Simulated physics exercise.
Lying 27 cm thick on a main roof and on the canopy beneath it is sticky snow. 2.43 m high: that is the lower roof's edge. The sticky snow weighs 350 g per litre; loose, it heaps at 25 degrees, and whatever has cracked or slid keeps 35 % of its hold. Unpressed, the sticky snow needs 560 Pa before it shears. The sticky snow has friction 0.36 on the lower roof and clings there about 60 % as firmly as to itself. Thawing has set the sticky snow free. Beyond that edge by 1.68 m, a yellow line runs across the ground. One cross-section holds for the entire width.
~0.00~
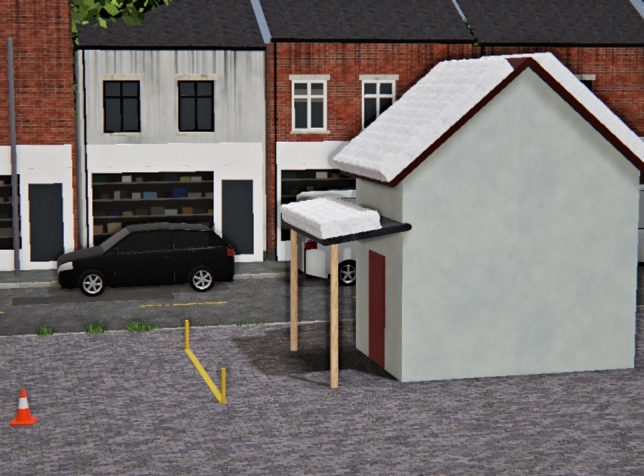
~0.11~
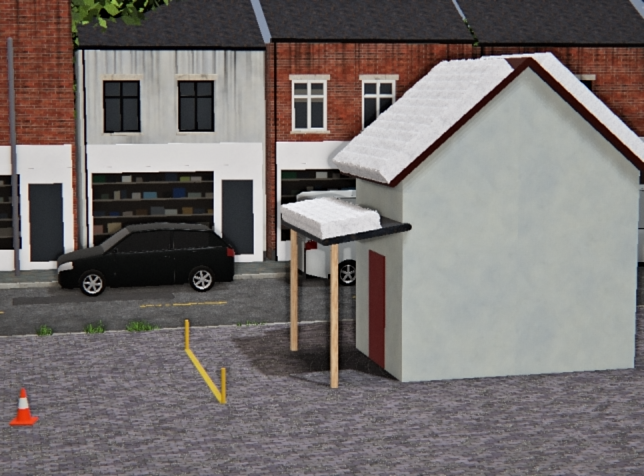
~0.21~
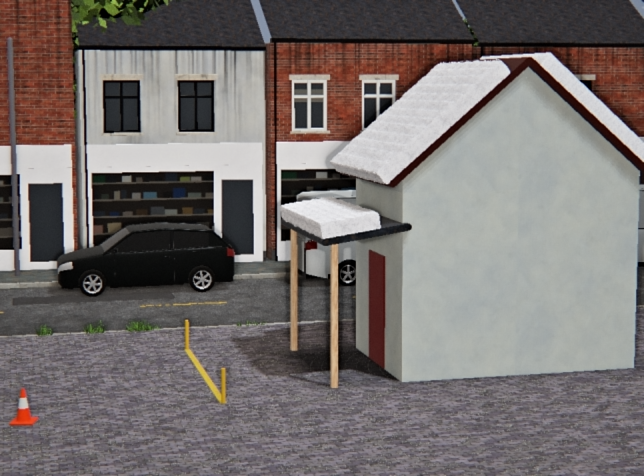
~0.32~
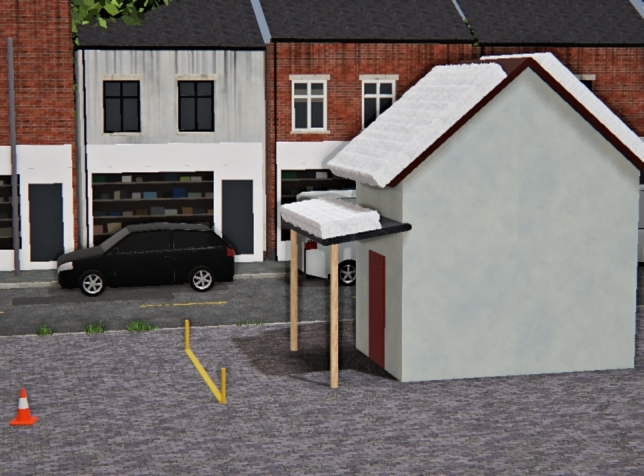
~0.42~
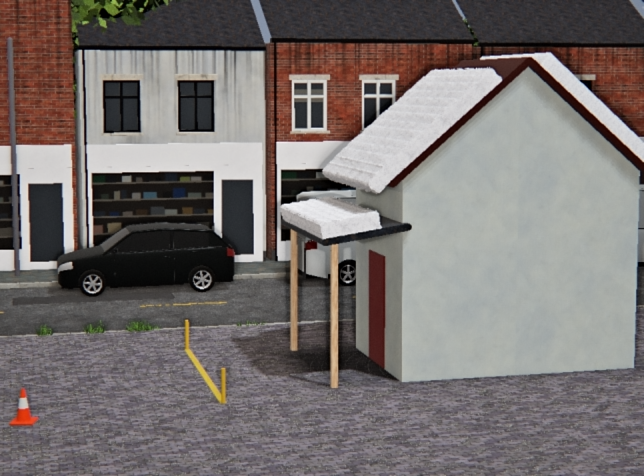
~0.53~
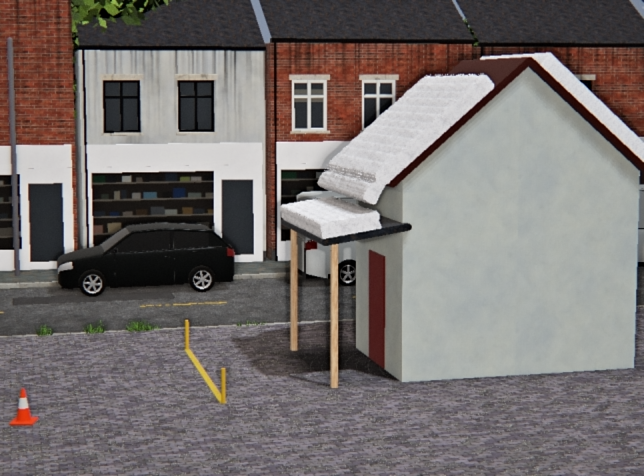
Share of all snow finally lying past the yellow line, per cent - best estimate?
About 24 percent.
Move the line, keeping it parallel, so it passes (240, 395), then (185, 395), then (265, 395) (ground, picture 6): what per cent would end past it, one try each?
One by one: 35 in a hundred, 12 in a hundred, 45 in a hundred.
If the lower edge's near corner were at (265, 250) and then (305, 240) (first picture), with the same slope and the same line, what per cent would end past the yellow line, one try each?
Try 1: 2 %; try 2: 16 %.
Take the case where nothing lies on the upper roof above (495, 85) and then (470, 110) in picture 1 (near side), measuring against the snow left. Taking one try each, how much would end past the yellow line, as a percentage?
About 18 per cent the first time and about 6 per cent the second.
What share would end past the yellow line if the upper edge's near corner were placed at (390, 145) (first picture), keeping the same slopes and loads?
Roughly 45 %.
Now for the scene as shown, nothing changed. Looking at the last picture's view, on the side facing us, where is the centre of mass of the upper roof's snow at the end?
The spot is somewhere around (258, 339).
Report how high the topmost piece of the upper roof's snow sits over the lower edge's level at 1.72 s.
I'd estimate around 0.6 m up from the lower edge.
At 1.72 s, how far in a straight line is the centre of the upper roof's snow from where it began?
Straight-line shift: Around 3.2 m.
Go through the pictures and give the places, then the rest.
Front end of the sticky snow at (388, 164), in the first picture.
Front end of the sticky snow at (387, 165), its middle shifted 1.6 cm, in the second picture.
Front end of the sticky snow at (385, 167), its middle shifted 6.5 cm, 2 % of it past the upper edge, in one piece, in the third picture.
Front end of the sticky snow at (381, 184), its middle shifted 15 cm, 6 % of it past the upper edge, in one piece, in the fourth picture.
Front end of the sticky snow at (376, 177), its middle shifted 27 cm, 10 % of it past the upper edge, in one piece, in the fifth picture.
Front end of the sticky snow at (368, 189), its middle shifted 43 cm, 16 % of it past the upper edge, cracking, in the sixth picture.
By 1.07 s, none is below the lower edge and 0 % is past the line.
By 1.72 s, 31 % is below the lower edge and 0 % is past the line.
By 2.36 s, 65 % is below the lower edge and 20 % is past the line.
By 3.00 s, 65 % is below the lower edge and 24 % is past the line.
By 3.80 s, at the end, 66 % is below the lower edge and 24 % is past the line.
